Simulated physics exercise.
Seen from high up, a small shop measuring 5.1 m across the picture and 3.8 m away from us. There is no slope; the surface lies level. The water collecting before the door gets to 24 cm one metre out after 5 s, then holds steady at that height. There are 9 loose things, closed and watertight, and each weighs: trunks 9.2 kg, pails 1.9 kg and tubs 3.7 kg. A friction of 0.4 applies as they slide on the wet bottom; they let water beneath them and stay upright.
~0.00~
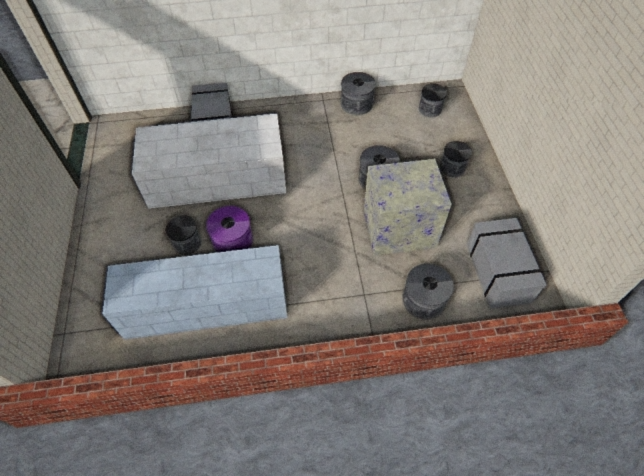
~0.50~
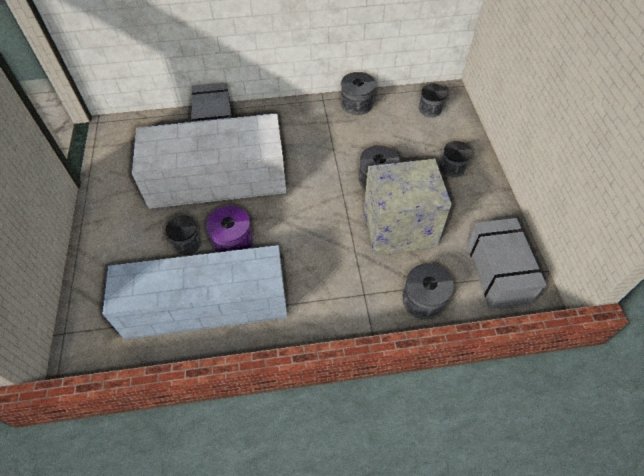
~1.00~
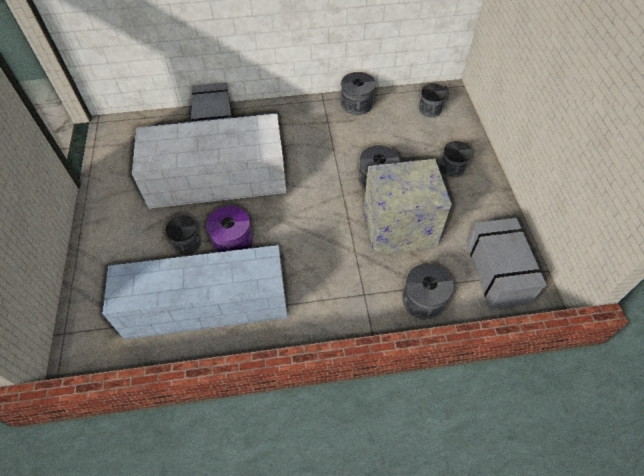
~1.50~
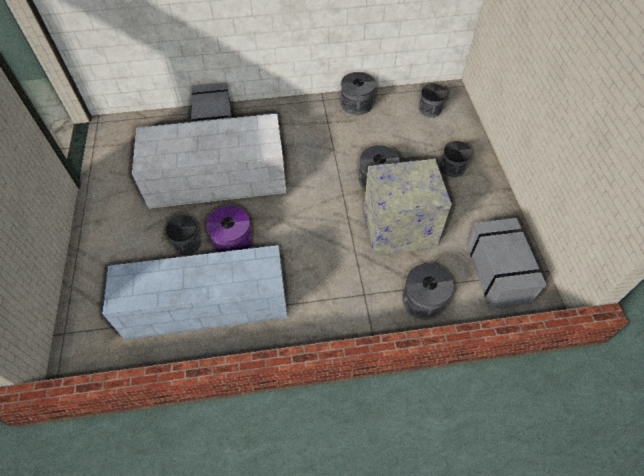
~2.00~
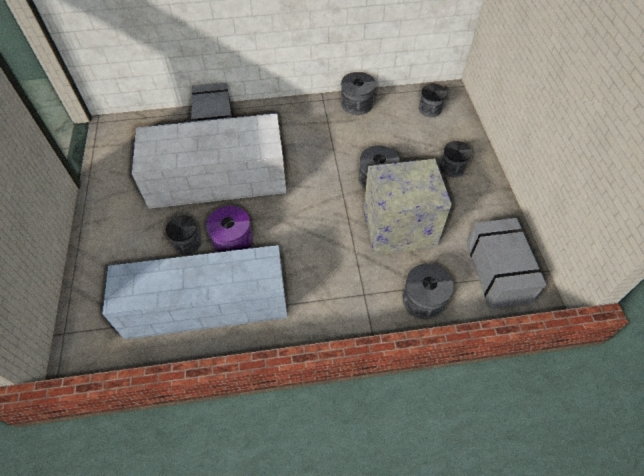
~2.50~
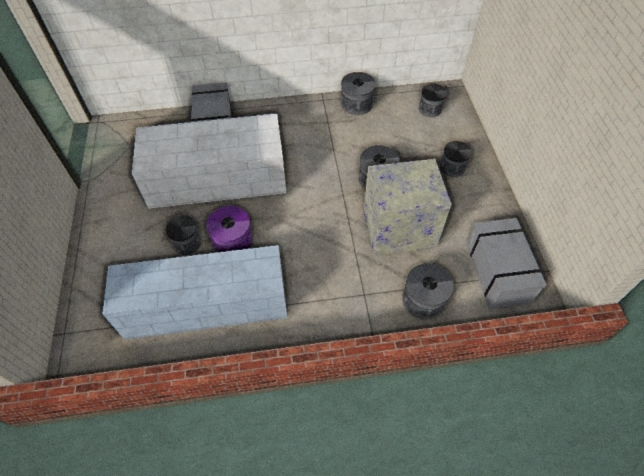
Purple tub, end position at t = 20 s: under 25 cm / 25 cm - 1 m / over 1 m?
It gets shunted a bit.
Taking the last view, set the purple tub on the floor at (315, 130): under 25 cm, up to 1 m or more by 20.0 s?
I'd say it goes a long distance.
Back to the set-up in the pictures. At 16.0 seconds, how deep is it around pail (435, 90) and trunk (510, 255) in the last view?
I'd estimate 19 cm for the first and 10 cm for the second.
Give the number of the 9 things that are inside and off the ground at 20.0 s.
I count 9.
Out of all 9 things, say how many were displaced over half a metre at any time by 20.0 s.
Counting them up, I find 9.
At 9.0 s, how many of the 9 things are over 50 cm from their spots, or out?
Result: 5.
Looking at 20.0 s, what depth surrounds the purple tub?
Near 12 cm deep.
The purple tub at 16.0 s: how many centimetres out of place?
Shift by then: About 10 cm.
After 4.0 s the purple tub is near (228, 223), 0.0 m from its start, aground; 0 afloat.
After 9.0 s the purple tub is near (228, 223), 0.0 m from its start, aground; 5 afloat.
After 16.0 s the purple tub is near (229, 229), 0.1 m from its start, afloat; 9 afloat.
After 20.0 s the purple tub is near (167, 231), 0.6 m from its start, afloat; 9 afloat.
